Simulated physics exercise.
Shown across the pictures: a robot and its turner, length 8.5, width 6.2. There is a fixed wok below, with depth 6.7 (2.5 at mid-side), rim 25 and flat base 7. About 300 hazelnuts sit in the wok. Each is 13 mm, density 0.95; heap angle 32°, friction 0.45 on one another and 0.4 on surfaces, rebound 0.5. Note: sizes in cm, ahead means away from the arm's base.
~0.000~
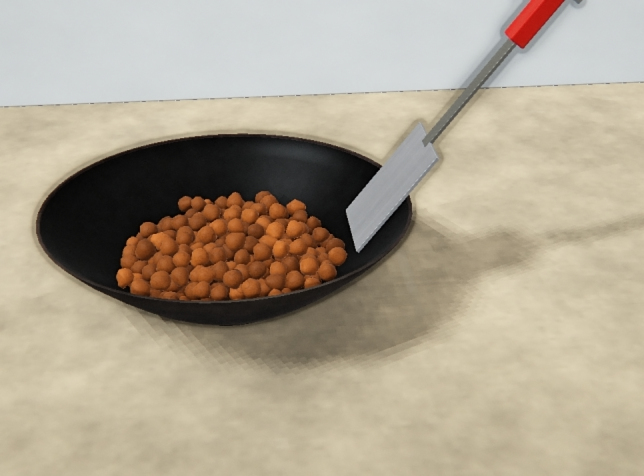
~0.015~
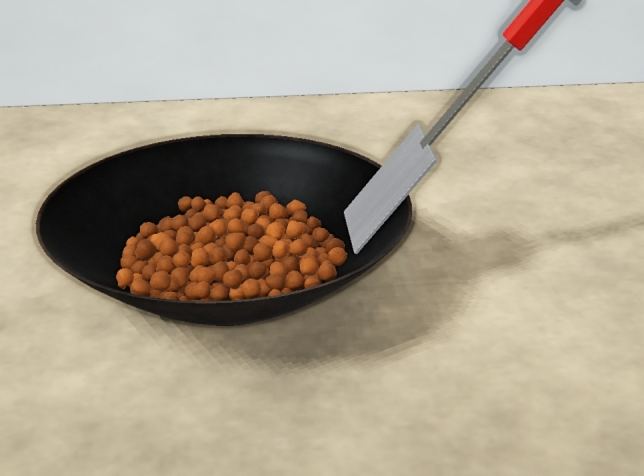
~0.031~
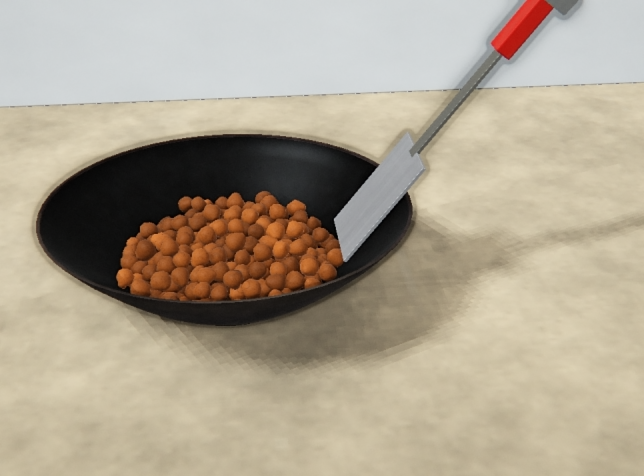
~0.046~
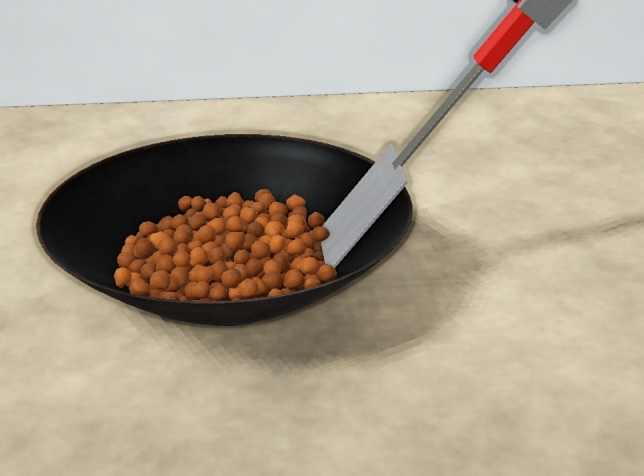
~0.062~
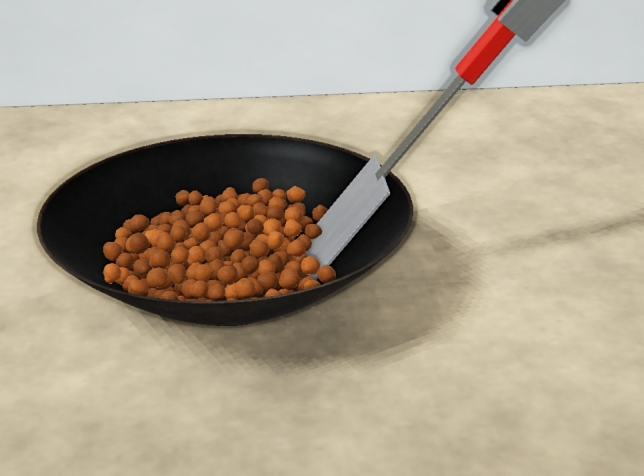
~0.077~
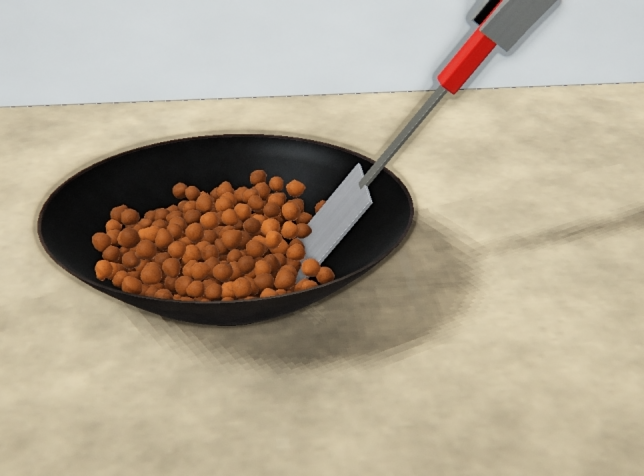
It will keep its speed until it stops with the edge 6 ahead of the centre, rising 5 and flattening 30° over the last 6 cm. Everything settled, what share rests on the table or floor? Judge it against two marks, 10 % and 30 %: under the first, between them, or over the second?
Between them, so from 10 to 30 %.
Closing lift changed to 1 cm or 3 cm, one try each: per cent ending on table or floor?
First try around 15 percent, second try around 15 percent.
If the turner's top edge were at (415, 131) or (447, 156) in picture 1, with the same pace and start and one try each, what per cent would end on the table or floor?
Around 20 per cent, then around 15 per cent.
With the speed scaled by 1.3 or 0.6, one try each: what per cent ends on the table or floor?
First try around 25 %, second try around 5 %.
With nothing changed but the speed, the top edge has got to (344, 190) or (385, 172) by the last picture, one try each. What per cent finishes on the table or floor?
First try about 25 %, second try about 10 %.
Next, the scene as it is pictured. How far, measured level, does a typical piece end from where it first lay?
Roughly 5 centimetres.
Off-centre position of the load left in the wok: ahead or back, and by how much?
3.5 cm ahead.
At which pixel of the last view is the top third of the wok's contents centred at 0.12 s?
Near (177, 237).
By 0.12 s, sloping 52°, highest piece 7 above the table; 301 in the wok.
By 0.17 s, sloping 38°, highest piece 7 above the table; 301 in the wok.
By 0.39 s, sloping 22°, highest piece 11 above the table; 237 in the wok, 25 on the table or floor, 39 on the blade or in flight.
By 1.44 s, sloping 22°, highest piece 7 above the table; 237 in the wok, 64 on the table or floor.
Final count, 237 in the wok, 64 on the table or floor. That is 21 % on the table or floor.
